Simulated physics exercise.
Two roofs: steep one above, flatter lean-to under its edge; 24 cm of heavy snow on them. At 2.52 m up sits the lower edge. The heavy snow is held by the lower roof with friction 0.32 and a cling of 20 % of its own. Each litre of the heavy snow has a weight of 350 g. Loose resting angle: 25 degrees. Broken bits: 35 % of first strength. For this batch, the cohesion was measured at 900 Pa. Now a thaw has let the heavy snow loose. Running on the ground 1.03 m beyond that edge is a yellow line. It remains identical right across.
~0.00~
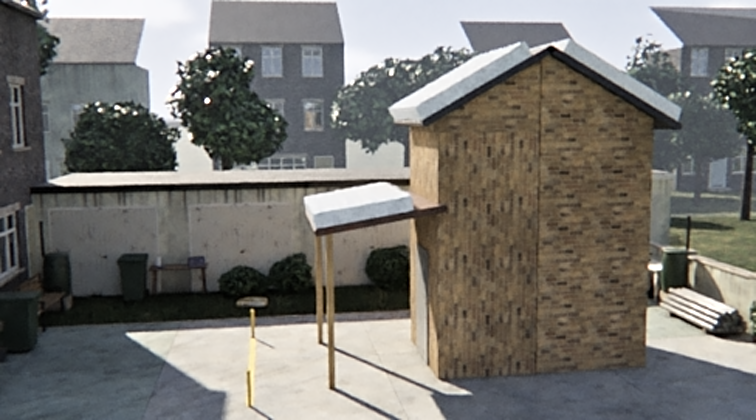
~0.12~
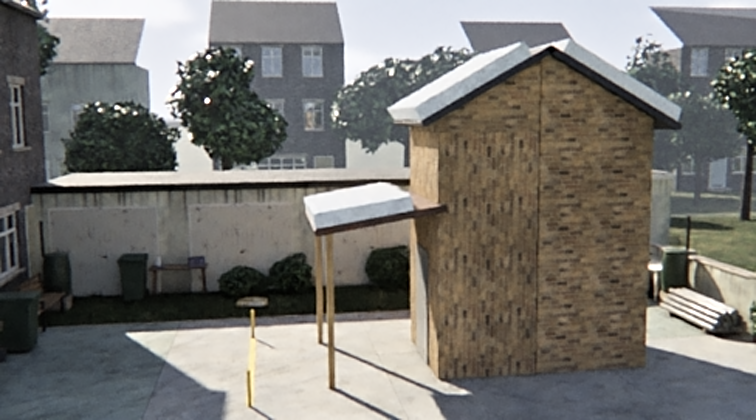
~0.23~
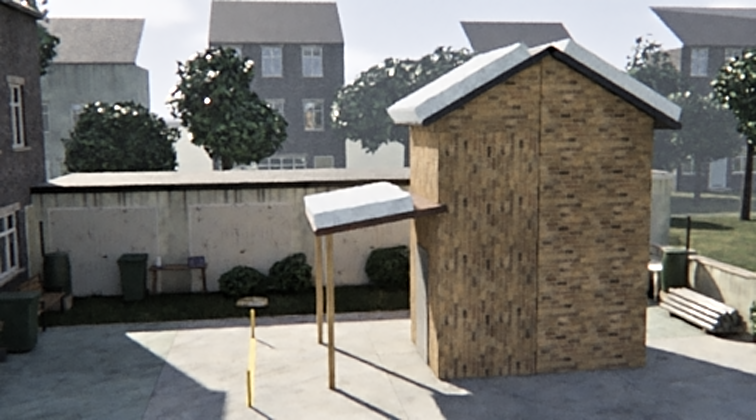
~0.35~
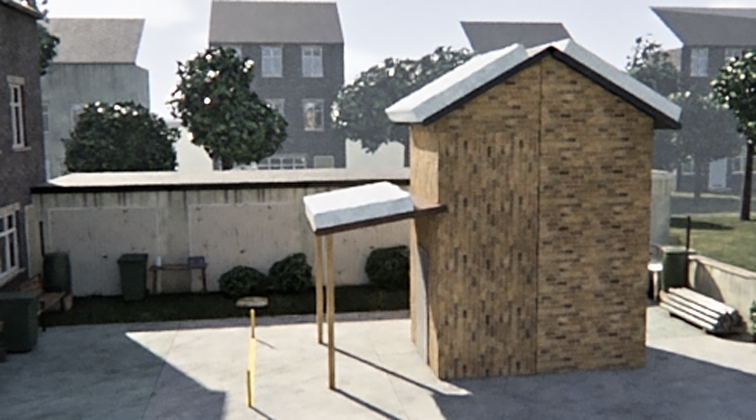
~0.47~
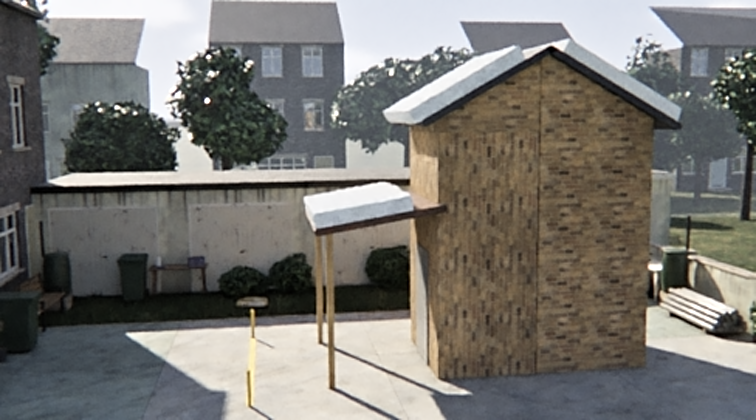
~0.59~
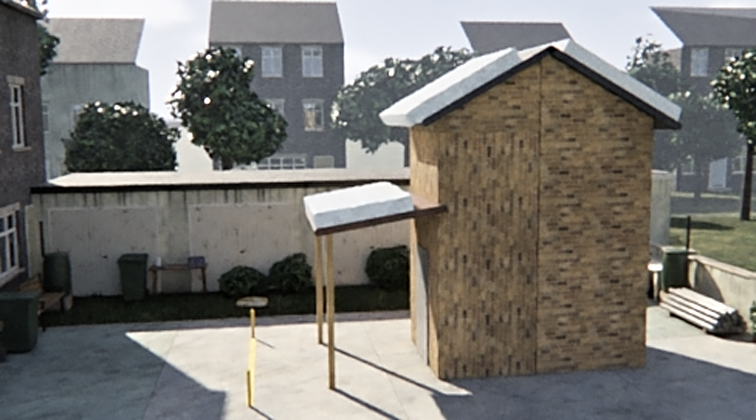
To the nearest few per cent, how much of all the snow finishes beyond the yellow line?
Roughly 3 %.
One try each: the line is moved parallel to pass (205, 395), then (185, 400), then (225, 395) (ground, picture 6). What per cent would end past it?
First try around 0 per cent, second around 0 per cent, third around 1 per cent.
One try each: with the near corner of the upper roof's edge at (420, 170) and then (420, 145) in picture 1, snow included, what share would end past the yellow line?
First try 0 %, second try 0 %.
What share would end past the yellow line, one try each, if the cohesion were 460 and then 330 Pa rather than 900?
30 in a hundred, followed by 35 in a hundred.
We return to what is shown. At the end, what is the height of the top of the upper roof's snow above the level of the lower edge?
I'd put it at around 0.7 m up.
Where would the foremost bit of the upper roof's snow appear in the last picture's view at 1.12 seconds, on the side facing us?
At about (376, 197).
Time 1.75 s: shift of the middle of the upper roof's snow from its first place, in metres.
I'd put it near 2.0 m.
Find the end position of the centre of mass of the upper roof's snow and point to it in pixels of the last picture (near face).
Approximately at pixel (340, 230).
After 1.12 s, none is below the lower edge and 0 % is past the line.
After 1.75 s, none is below the lower edge and 0 % is past the line.
After 2.37 s, none is below the lower edge and 0 % is past the line.
After 3.00 s, 17 % is below the lower edge and 0 % is past the line.
After 5.00 s, 20 % is below the lower edge and 3 % is past the line.
